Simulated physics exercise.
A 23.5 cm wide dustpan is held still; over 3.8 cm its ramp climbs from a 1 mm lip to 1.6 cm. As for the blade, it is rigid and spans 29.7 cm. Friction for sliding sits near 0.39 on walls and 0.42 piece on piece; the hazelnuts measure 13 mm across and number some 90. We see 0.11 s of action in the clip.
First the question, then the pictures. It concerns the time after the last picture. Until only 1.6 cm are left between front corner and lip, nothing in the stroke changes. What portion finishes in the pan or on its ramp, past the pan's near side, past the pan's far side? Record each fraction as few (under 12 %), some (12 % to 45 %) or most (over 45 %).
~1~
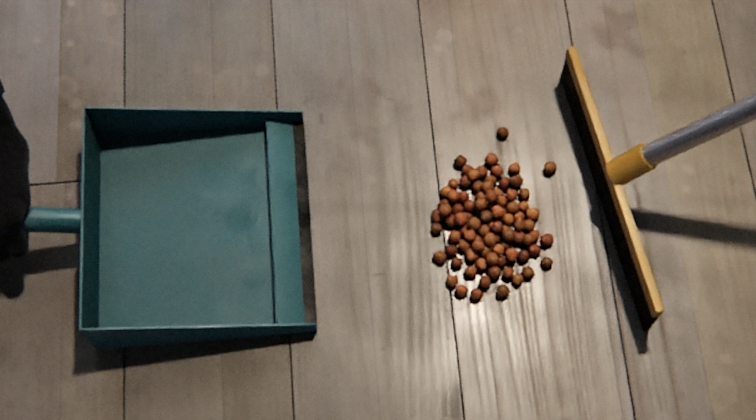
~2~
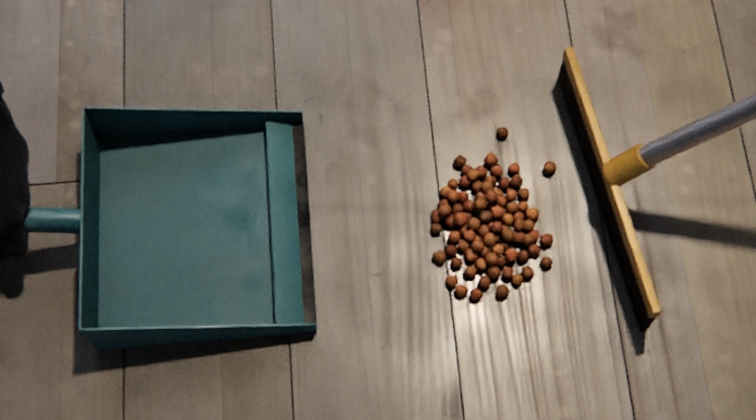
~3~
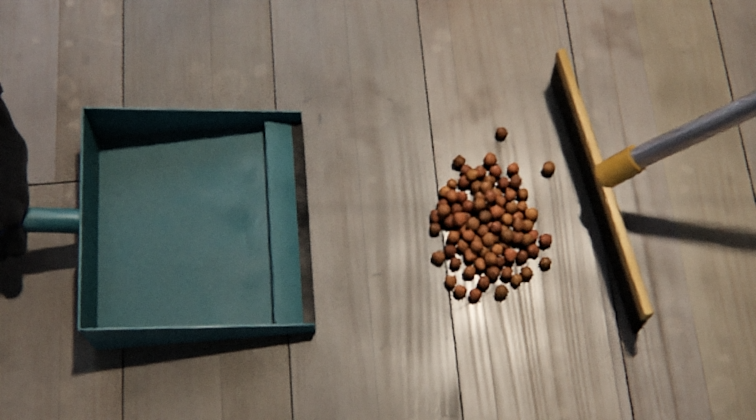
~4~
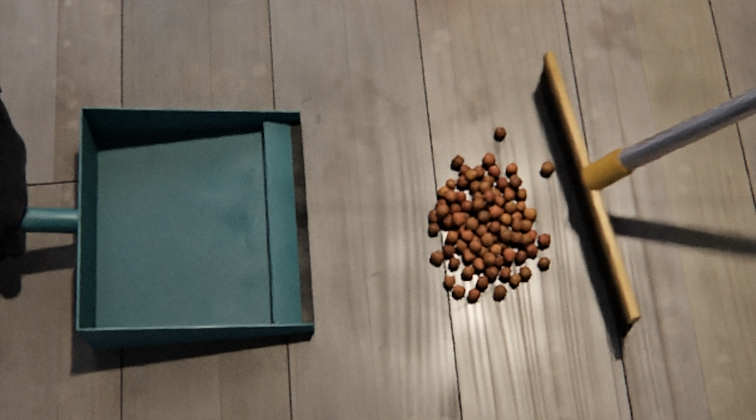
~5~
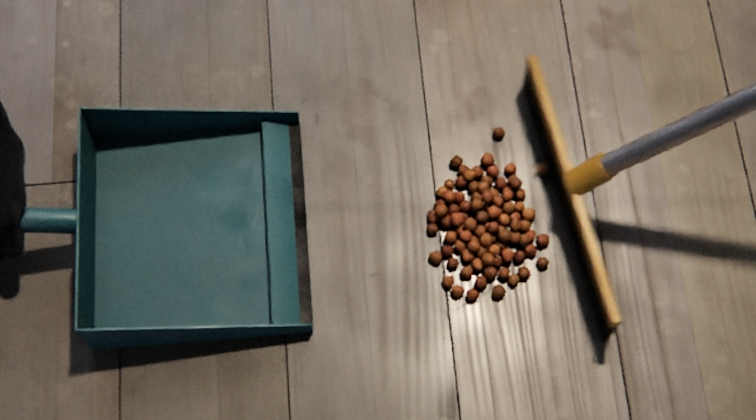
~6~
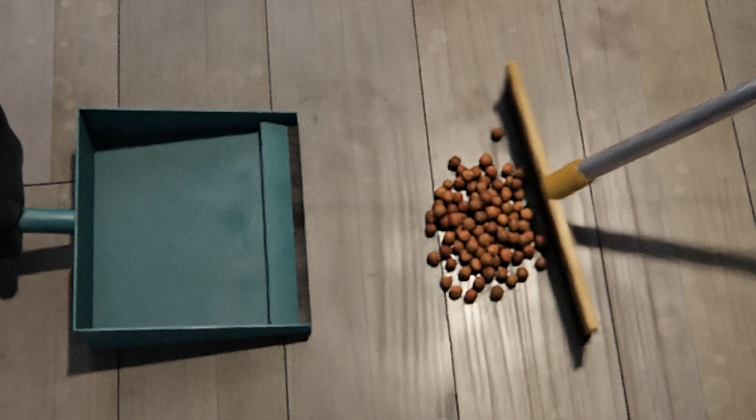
Recorded: In the pan or on its ramp some; past the pan's near side some; past the pan's far side few.
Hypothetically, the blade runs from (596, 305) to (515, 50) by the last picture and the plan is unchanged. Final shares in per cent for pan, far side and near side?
Pan 25 % / far 5 % / near 10 %.
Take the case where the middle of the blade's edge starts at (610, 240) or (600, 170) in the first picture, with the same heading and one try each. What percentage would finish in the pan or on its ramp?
First try about 40 per cent, second about 30 per cent.
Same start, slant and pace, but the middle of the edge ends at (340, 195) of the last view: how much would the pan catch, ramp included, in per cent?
Close to 30 in a hundred.
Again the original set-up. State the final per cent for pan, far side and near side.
Final shares - pan: 35%, near side: 20%, far side: 0%.
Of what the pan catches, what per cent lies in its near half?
Roughly 70 in a hundred.
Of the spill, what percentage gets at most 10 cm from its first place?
The figure is some 0 percent.
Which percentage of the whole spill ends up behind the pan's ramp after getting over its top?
Estimate: Near 25 per cent of all.
Then, 0.13 s after the last picture, middle of the blade 13 cm from the lip; 0 % over the lip, far side 0 %, near side 10 %.
Then, 0.21 s after the last picture, middle of the blade 6 cm from the lip; 0 % over the lip, far side 0 %, near side 15 %.
Then, 0.43 s after the last picture, middle of the blade 4 cm from the lip; 55 % over the lip, far side 0 %, near side 20 %.
In the end, pan 35 %, near side 20 %, far side 0 %, in front of the lip or behind the blade 45 %.
